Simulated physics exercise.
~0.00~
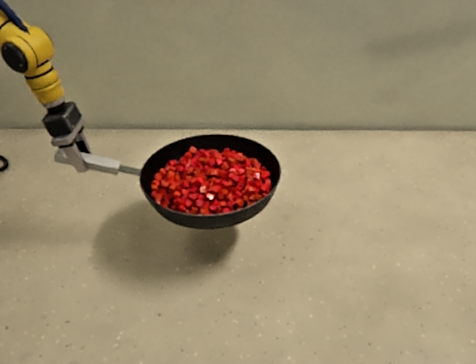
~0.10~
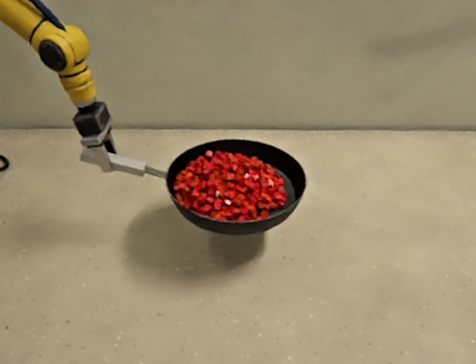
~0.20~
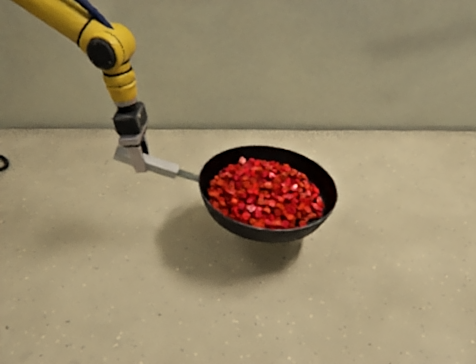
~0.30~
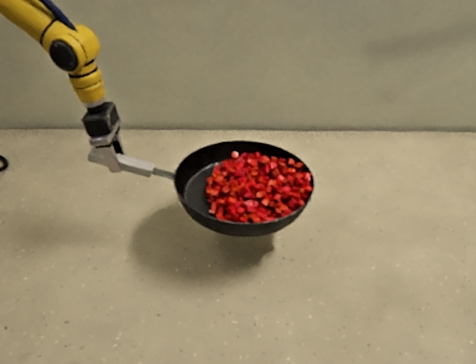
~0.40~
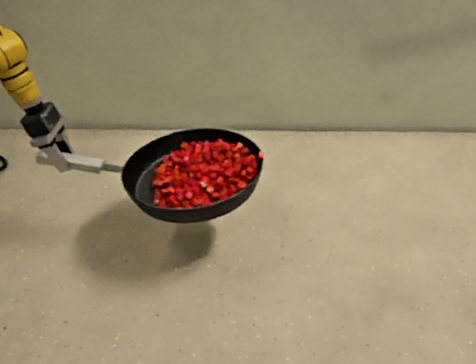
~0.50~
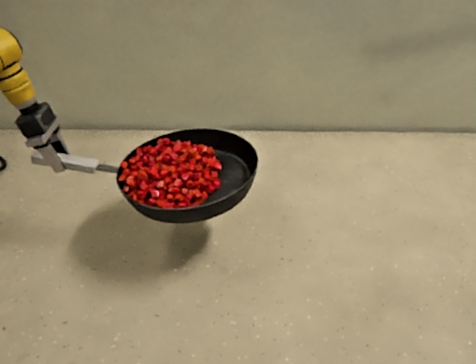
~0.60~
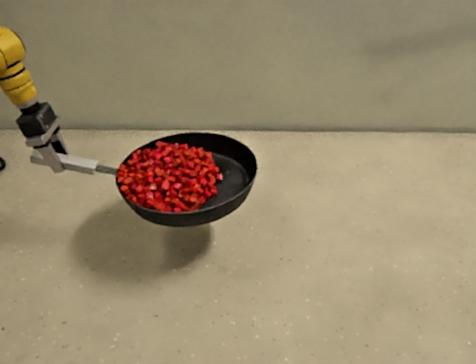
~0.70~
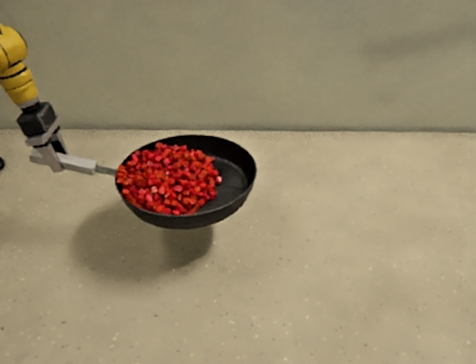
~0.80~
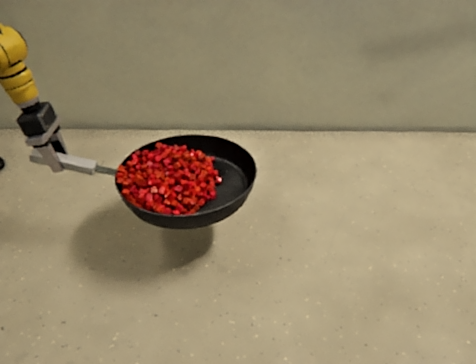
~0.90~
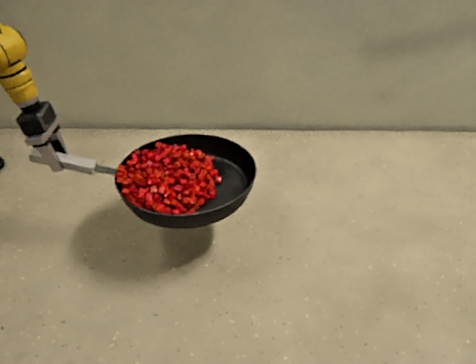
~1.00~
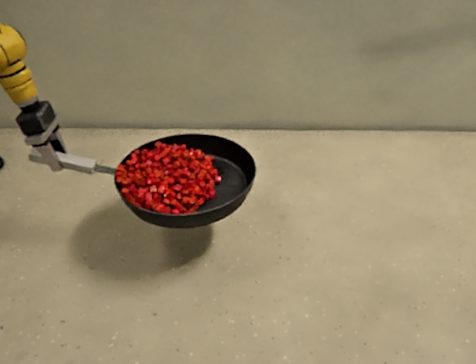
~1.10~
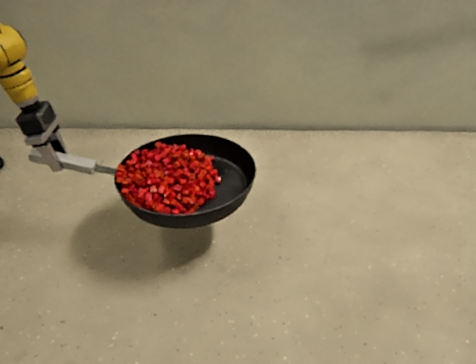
A robot arm slides a pan of red pieces right, then left, and holds it still.
